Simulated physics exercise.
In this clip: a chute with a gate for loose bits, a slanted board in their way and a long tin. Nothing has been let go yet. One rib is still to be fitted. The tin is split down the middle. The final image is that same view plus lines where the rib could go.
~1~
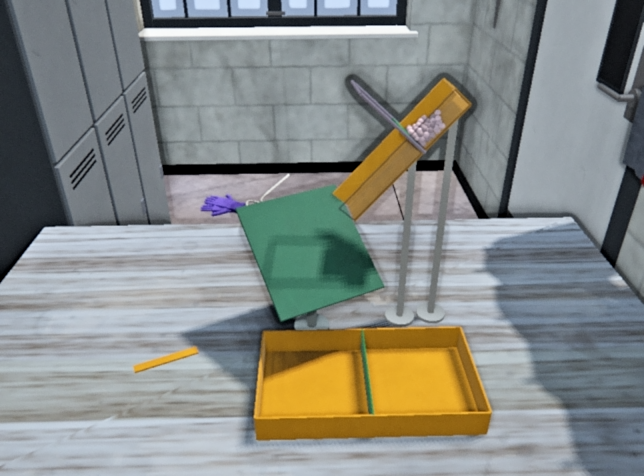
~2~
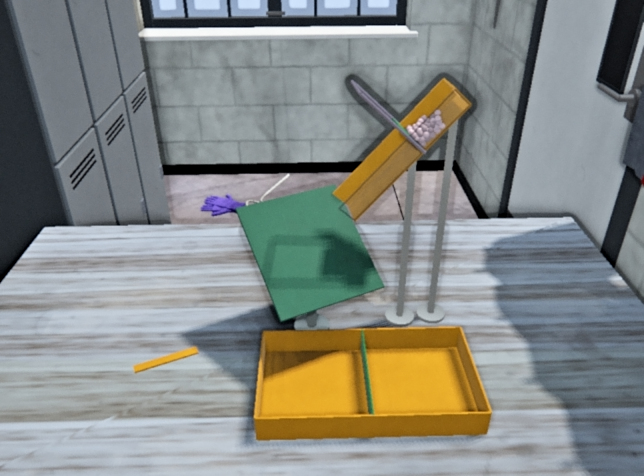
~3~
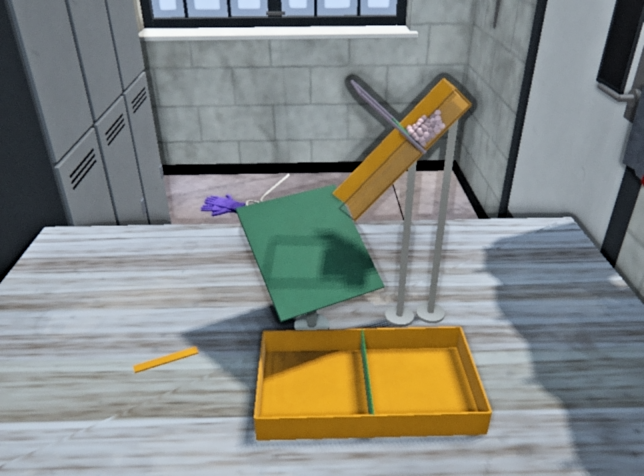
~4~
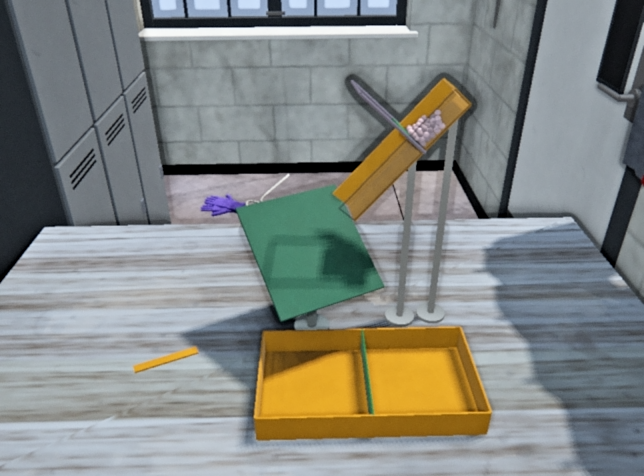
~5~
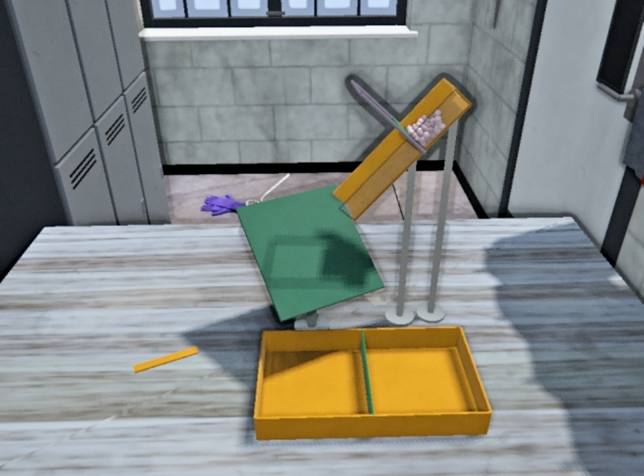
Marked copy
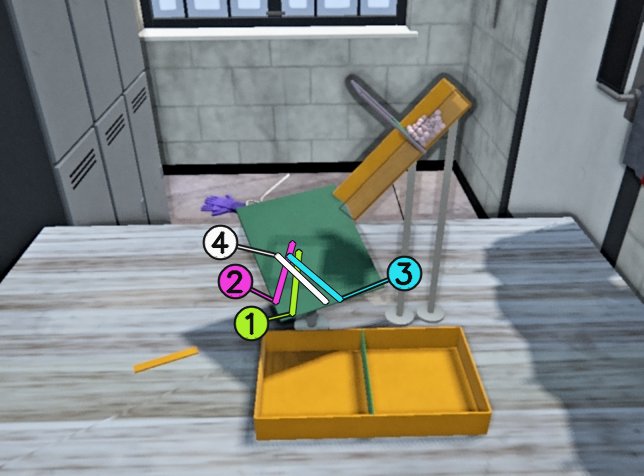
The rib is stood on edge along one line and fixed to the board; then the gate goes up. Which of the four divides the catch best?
4 beats the others.
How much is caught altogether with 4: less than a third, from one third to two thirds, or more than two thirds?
It is more than two thirds.
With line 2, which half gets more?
Left.
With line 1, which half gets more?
The left half.
On the marked copy, line 1 from (298, 252) to (292, 313); line 2 from (292, 243) to (275, 301); line 3 from (289, 256) to (340, 299); line 4 from (277, 256) to (325, 301).
If 1 is chosen, of what is caught, most in the left half, a small part in the right.
If 2 is chosen, of what is caught, nearly all in the left half, a small part in the right.
If 3 is chosen, of what is caught, a small part in the left half, most in the right.
If 4 is chosen, of what is caught, about half in the left half, about half in the right.
